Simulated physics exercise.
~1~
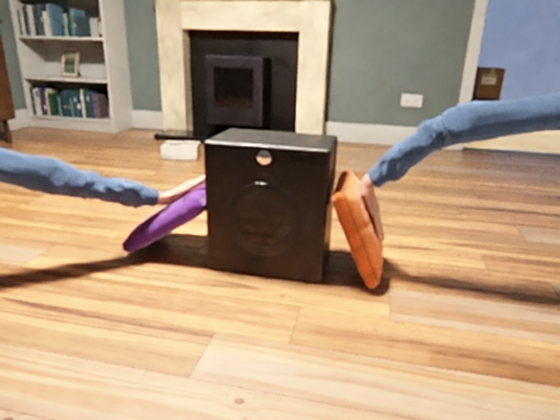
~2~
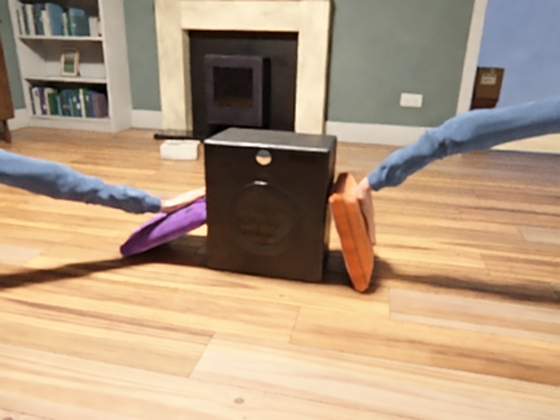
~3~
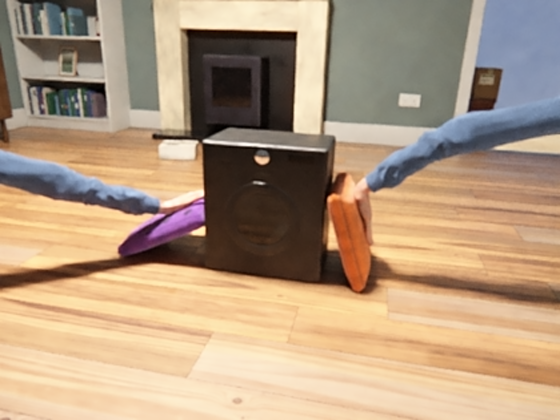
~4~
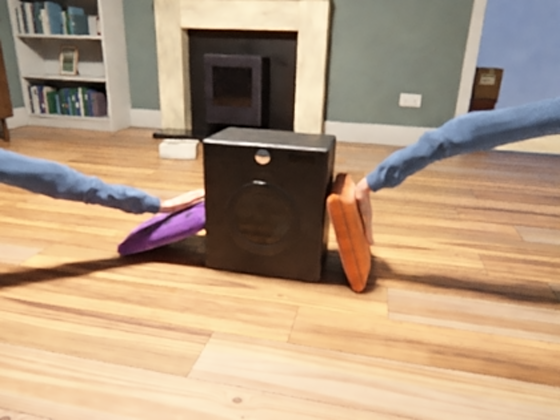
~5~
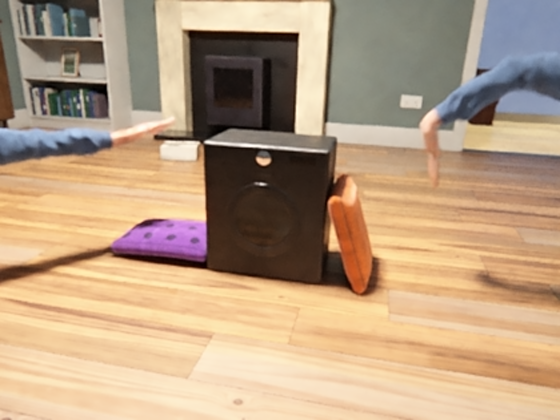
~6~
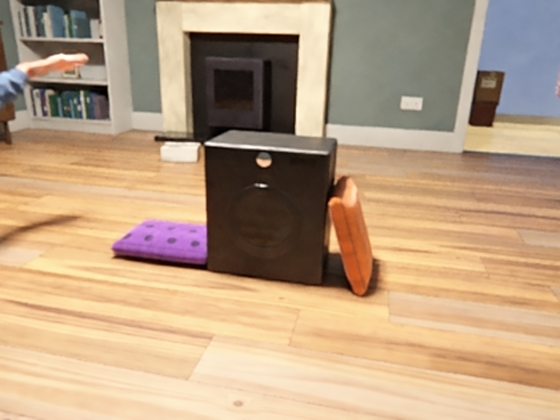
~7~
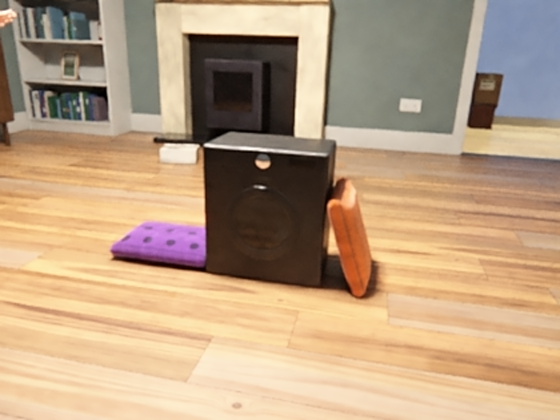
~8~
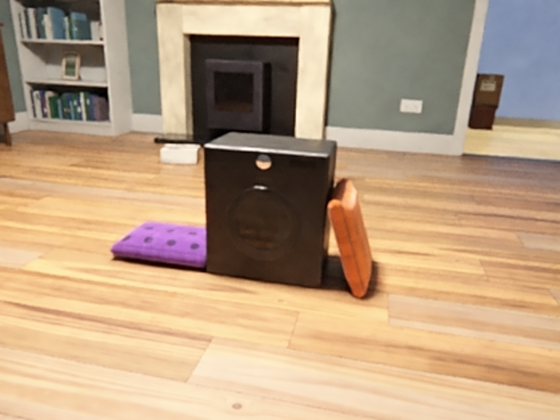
Two blue-sleeved arms reach in from either side of a living room with a pale wooden floor, a fireplace and a white bookcase behind, seen from the front by a slightly swaying camera. They hold a purple pillow against the left side of a black box-shaped machine and an orange cushion against its right side. The hands let go and draw back. The purple pillow slumps down flat on the floor, while the orange cushion stays leaning steeply. The arms leave the view, and the machine stands unmoved between the flat pillow and the propped cushion.
